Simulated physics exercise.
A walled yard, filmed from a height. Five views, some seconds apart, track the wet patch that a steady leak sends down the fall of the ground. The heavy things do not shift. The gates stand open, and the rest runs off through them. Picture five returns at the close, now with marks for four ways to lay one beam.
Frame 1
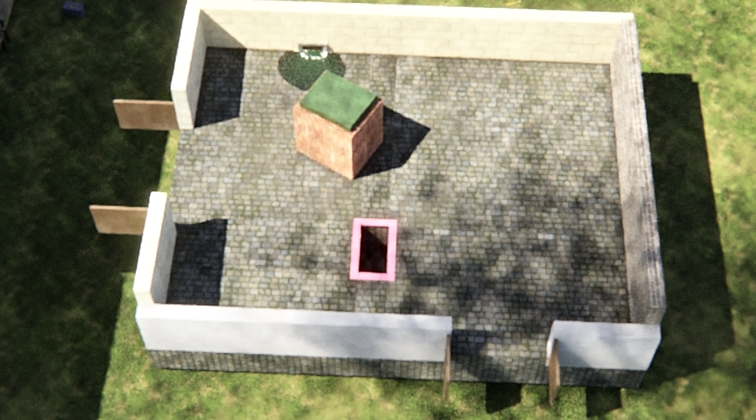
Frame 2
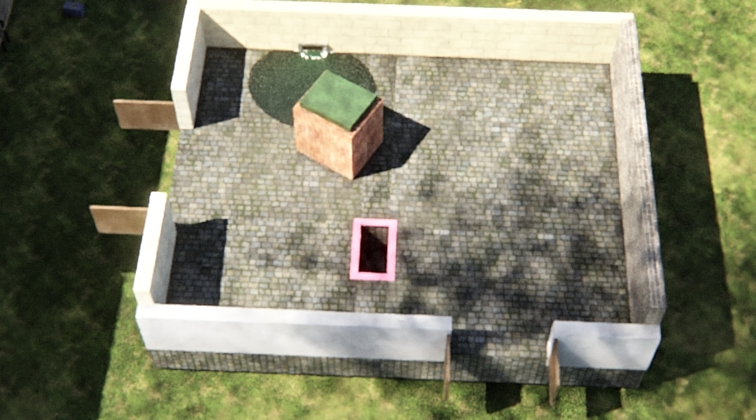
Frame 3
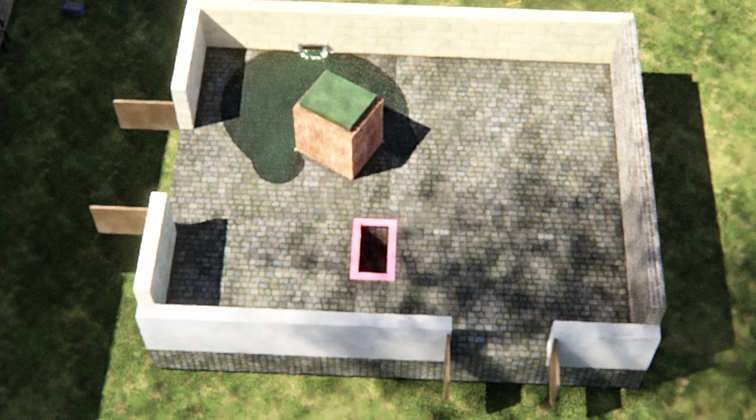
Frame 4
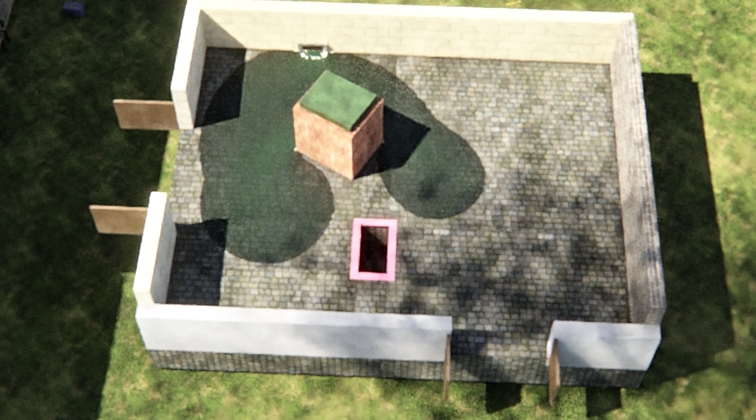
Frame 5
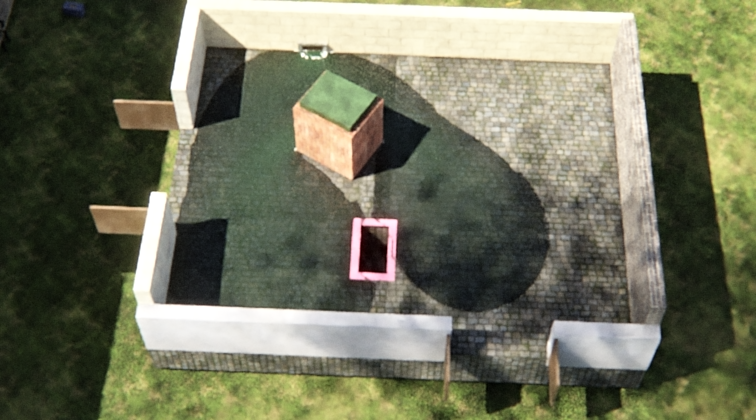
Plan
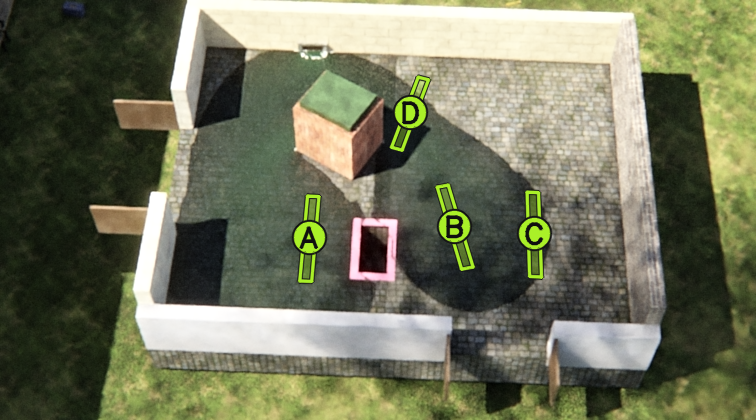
In a walled yard, dark water spreads from the back wall around a brick block.
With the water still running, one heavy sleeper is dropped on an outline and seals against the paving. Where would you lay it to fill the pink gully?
D beats the others.
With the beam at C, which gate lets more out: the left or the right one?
The right one.
On the marked copy, A from (305, 281) to (313, 196); B from (442, 186) to (467, 268); C from (535, 276) to (532, 192); D from (396, 148) to (423, 78).
If A is chosen, about 5 % of the stream runs into the pink gully, about 93 % out by the gates.
If B is chosen, about 7 % of the stream runs into the pink gully, about 91 % out by the gates.
If C is chosen, about 7 % of the stream runs into the pink gully, about 91 % out by the gates.
If D is chosen, about 15 % of the stream runs into the pink gully, about 78 % out by the gates.
